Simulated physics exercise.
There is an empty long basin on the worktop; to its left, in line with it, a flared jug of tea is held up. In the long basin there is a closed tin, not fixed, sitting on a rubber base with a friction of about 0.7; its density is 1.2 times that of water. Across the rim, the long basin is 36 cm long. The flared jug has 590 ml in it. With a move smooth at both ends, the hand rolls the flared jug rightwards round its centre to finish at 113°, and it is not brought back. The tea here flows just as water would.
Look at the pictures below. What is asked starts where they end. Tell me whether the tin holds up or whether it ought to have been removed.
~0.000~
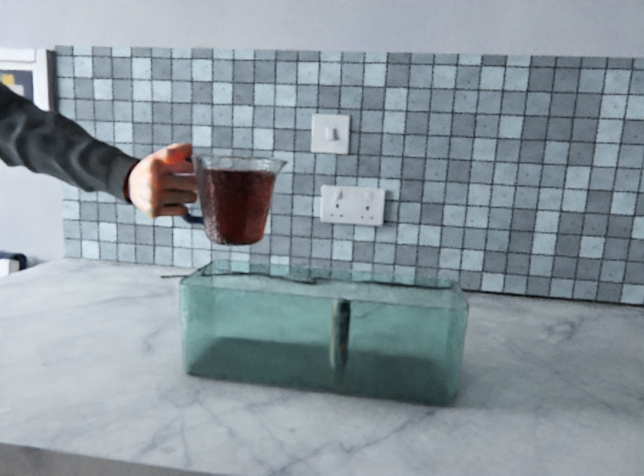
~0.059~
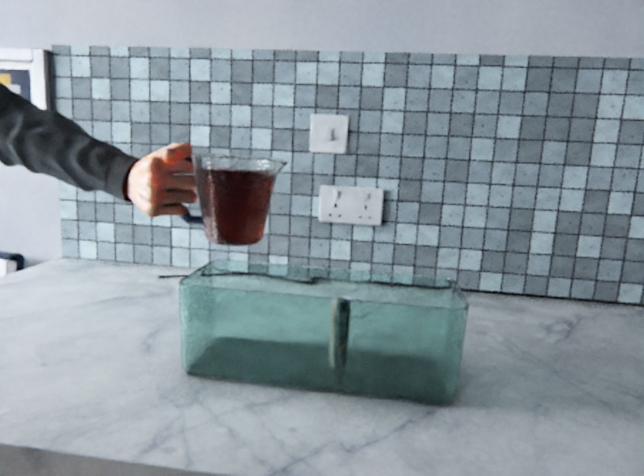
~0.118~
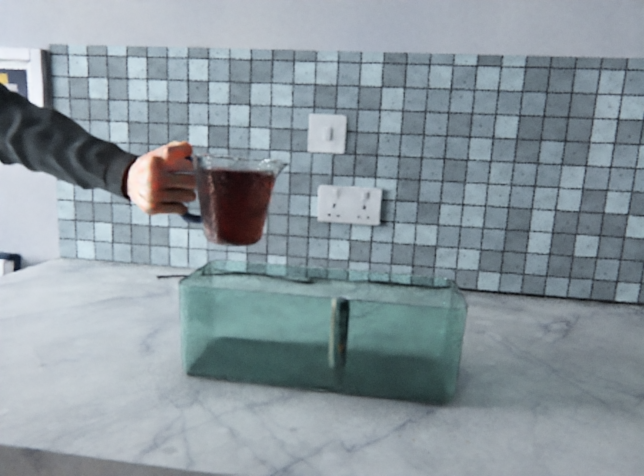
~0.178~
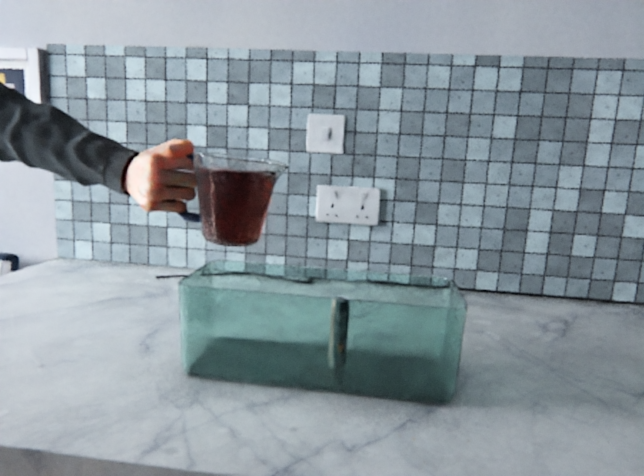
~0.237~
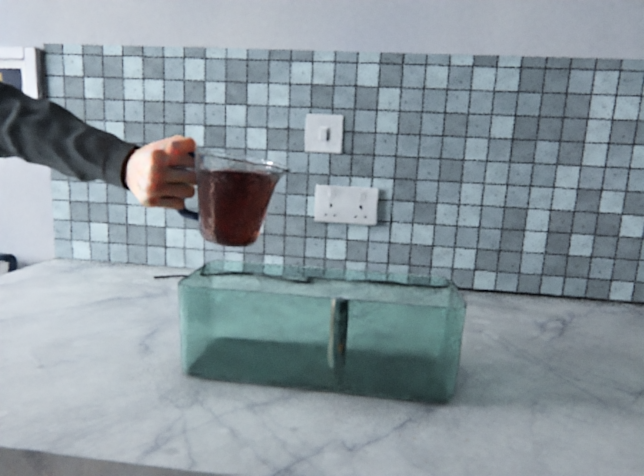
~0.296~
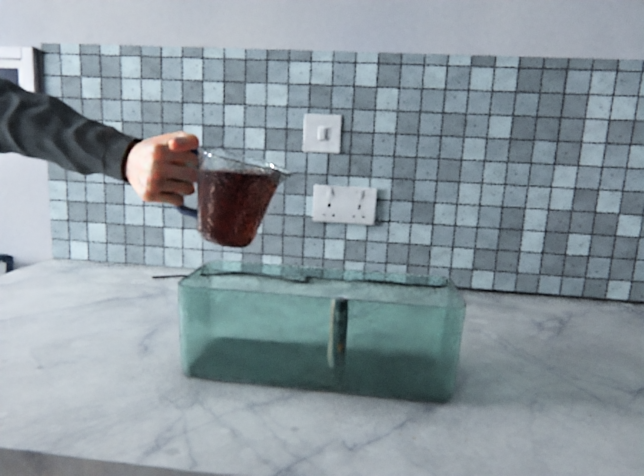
It tilts over.
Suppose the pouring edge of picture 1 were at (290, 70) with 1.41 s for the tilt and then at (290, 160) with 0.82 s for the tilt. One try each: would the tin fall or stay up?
Run one: It tumbles. Run two: It tumbles.
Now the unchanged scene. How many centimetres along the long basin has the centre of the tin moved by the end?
Some 9.0 cm.
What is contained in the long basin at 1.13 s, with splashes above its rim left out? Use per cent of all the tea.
Looks like about 82 % of the whole amount.
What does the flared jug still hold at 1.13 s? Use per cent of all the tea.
About 10 percent.
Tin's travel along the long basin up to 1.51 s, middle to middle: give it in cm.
Around 9 cm.
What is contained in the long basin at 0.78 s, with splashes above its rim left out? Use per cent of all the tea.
At that time the basin holds about 14 per cent of the liquid.
After 0.78 s the tilt is 66° and 69 per cent is still to pour; the tin stands where it began.
After 1.13 s the tilt is 103° and 11 per cent is still to pour; the tin leans 18°.
After 1.51 s the tilt is 113° and 0 per cent is still to pour; the tin lies on its side.
After 1.91 s the tilt is 113° and 0 per cent is still to pour; the tin lies on its side.
In the end the tin lies on its side.
